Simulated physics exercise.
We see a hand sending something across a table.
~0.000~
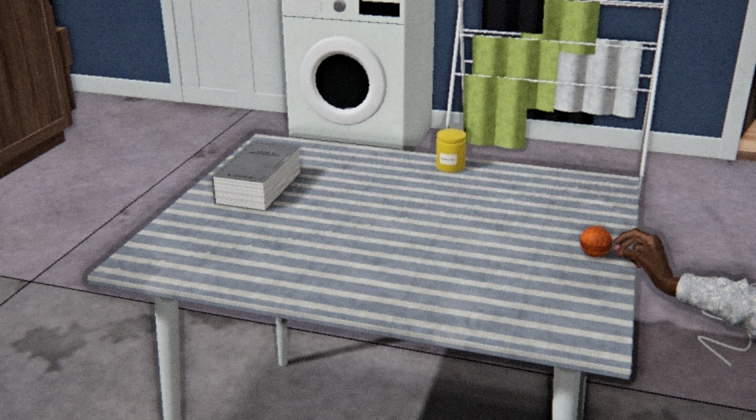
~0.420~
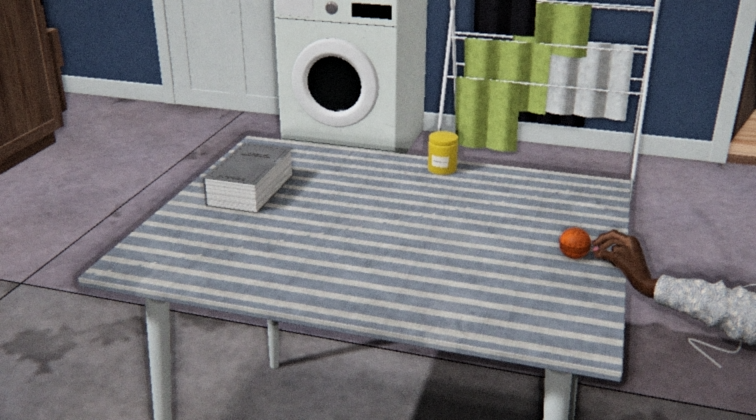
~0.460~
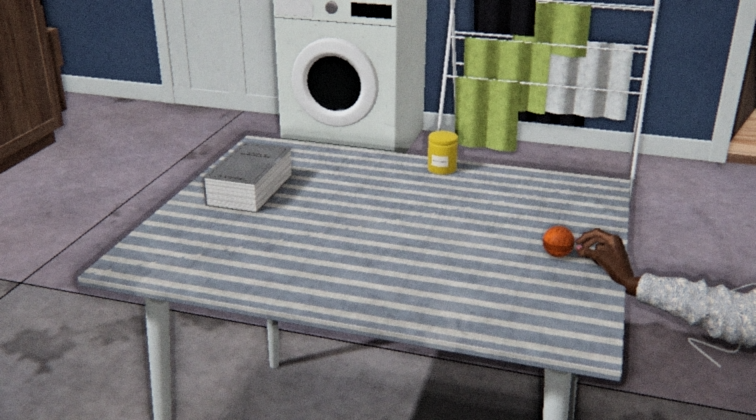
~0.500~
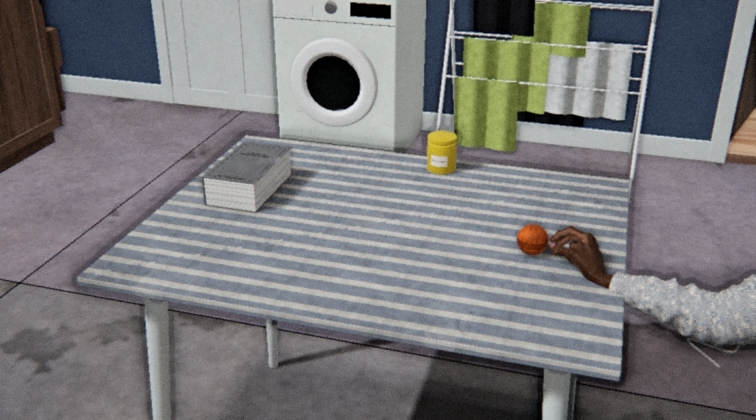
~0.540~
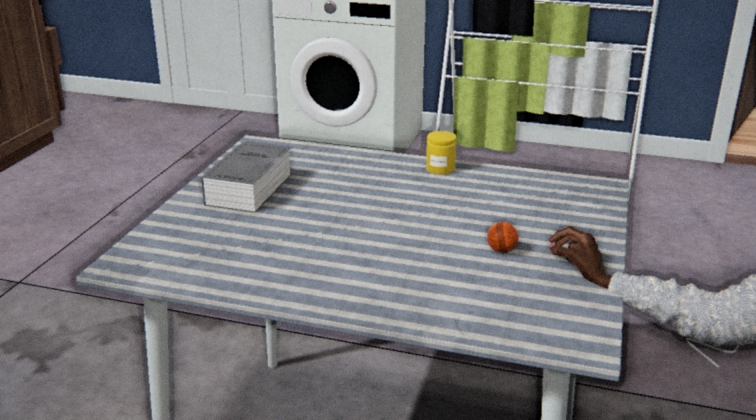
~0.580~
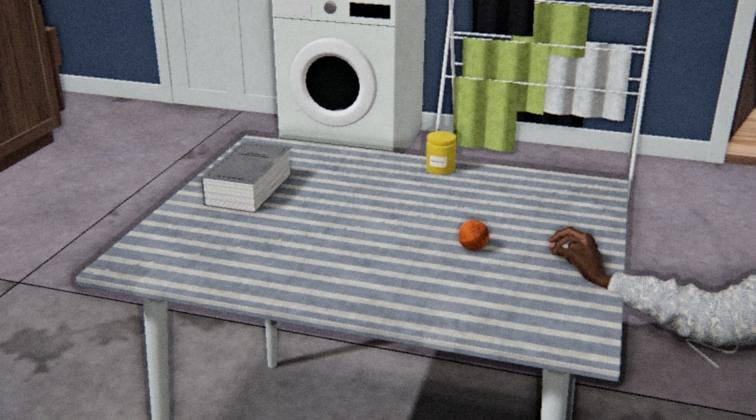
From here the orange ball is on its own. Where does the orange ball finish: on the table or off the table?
The orange ball drops to the floor.
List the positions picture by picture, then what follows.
In the first picture, under the hand; orange ball (596, 242).
In the second picture, under the hand; orange ball (575, 243).
In the third picture, under the hand; orange ball (558, 242).
In the fourth picture, orange ball (533, 240).
In the fifth picture, orange ball (503, 238) rolled about its own width.
In the sixth picture, orange ball (474, 236) rolled well along.
After 0.88 s, orange ball rolled well along near (274, 220).
After 1.18 s, orange ball now off the table.
After 1.48 s, things are still on the move.
By the end (1.7 s), off the table, orange ball.
